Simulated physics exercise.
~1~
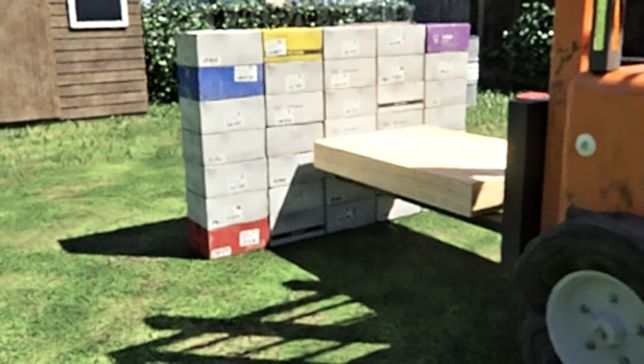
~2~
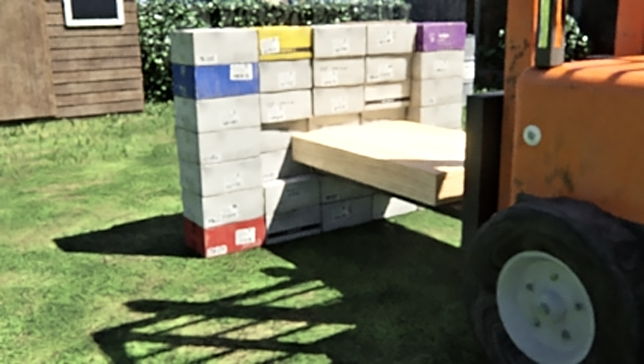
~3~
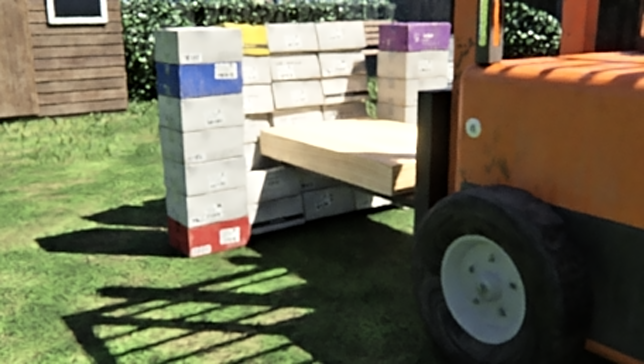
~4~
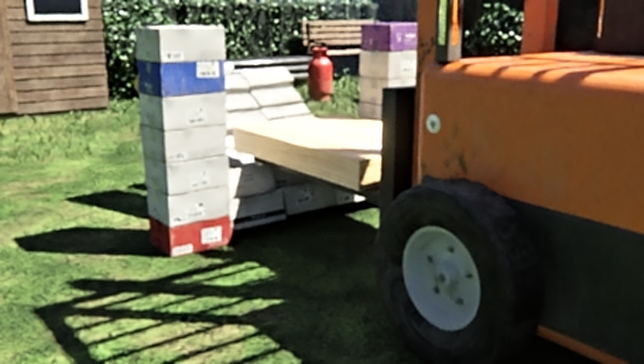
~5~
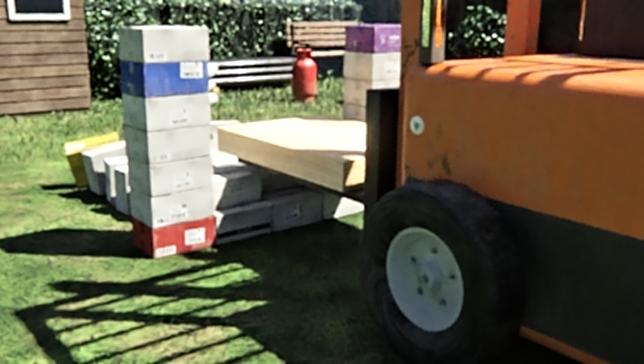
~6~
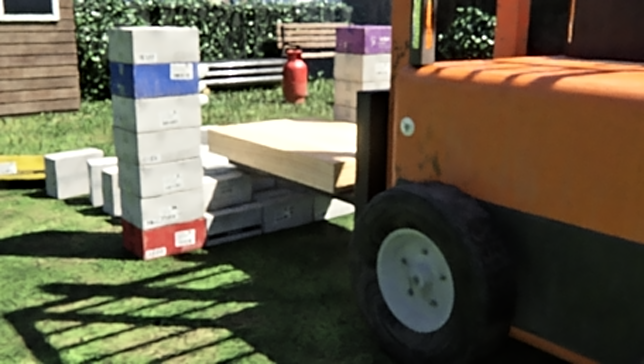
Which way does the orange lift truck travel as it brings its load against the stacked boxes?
The lift truck moves to the left, carrying its load into the middle of the wall of boxes.
The clip shows an orange lift truck on a lawn pushing a pale wooden load leftward into a wall of boxes. The middle columns lean back and topple, the yellow box landing on the grass, while the end columns with the red, blue and purple boxes stay standing.
